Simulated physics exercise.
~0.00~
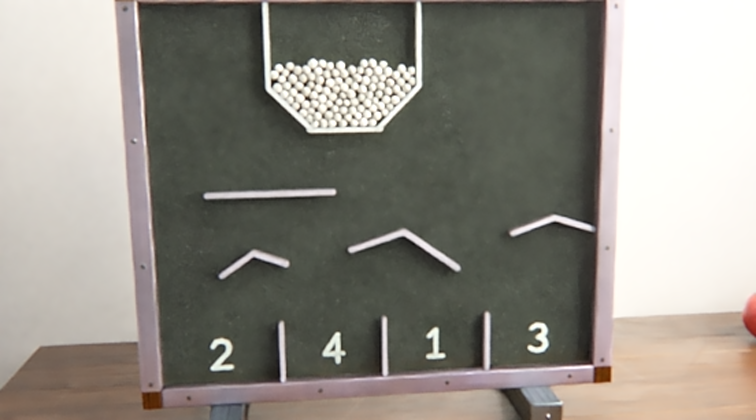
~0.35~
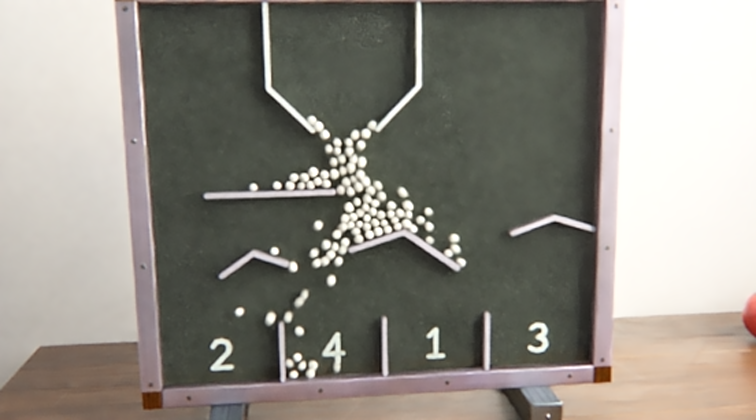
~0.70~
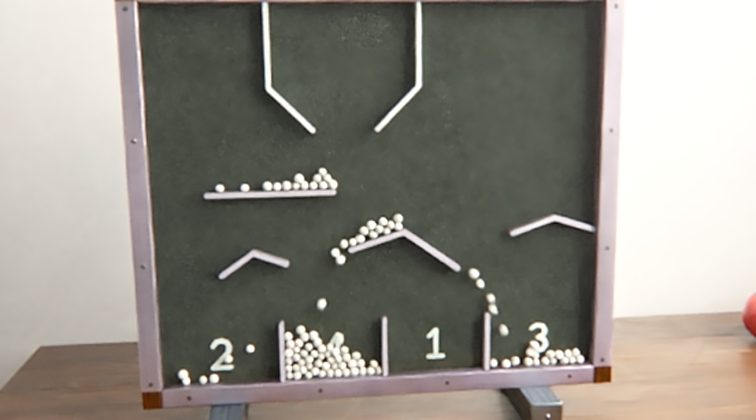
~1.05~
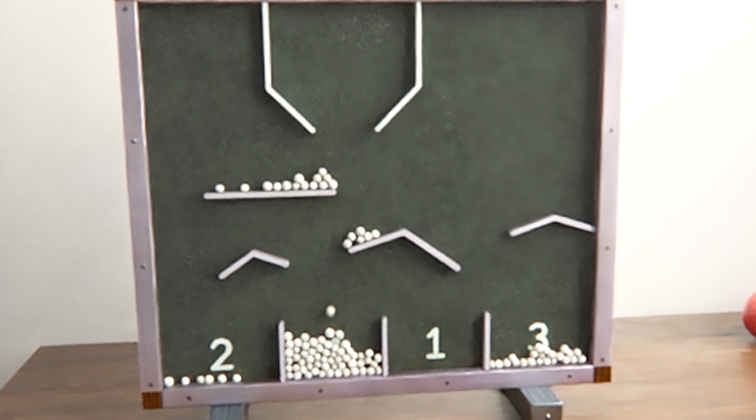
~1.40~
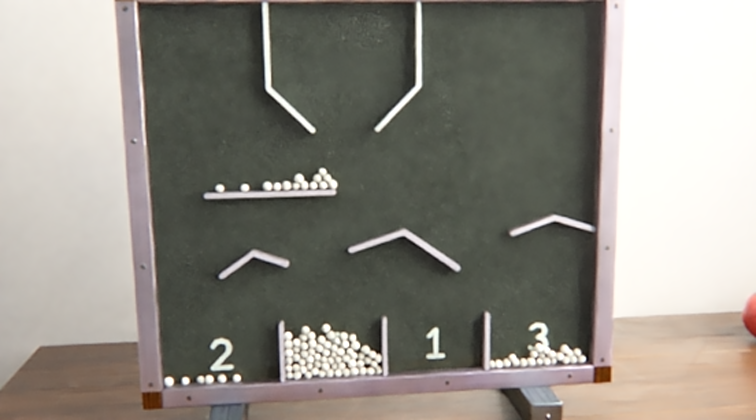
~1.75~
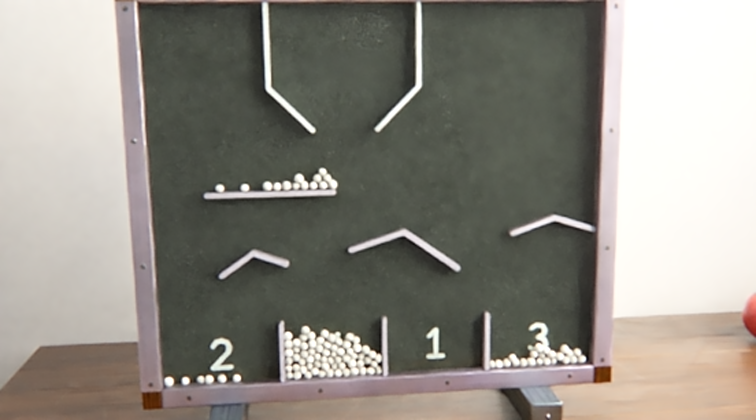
White pills pouring from a hopper over ledges in an upright display, mostly filling bin four, with some left on a ledge.
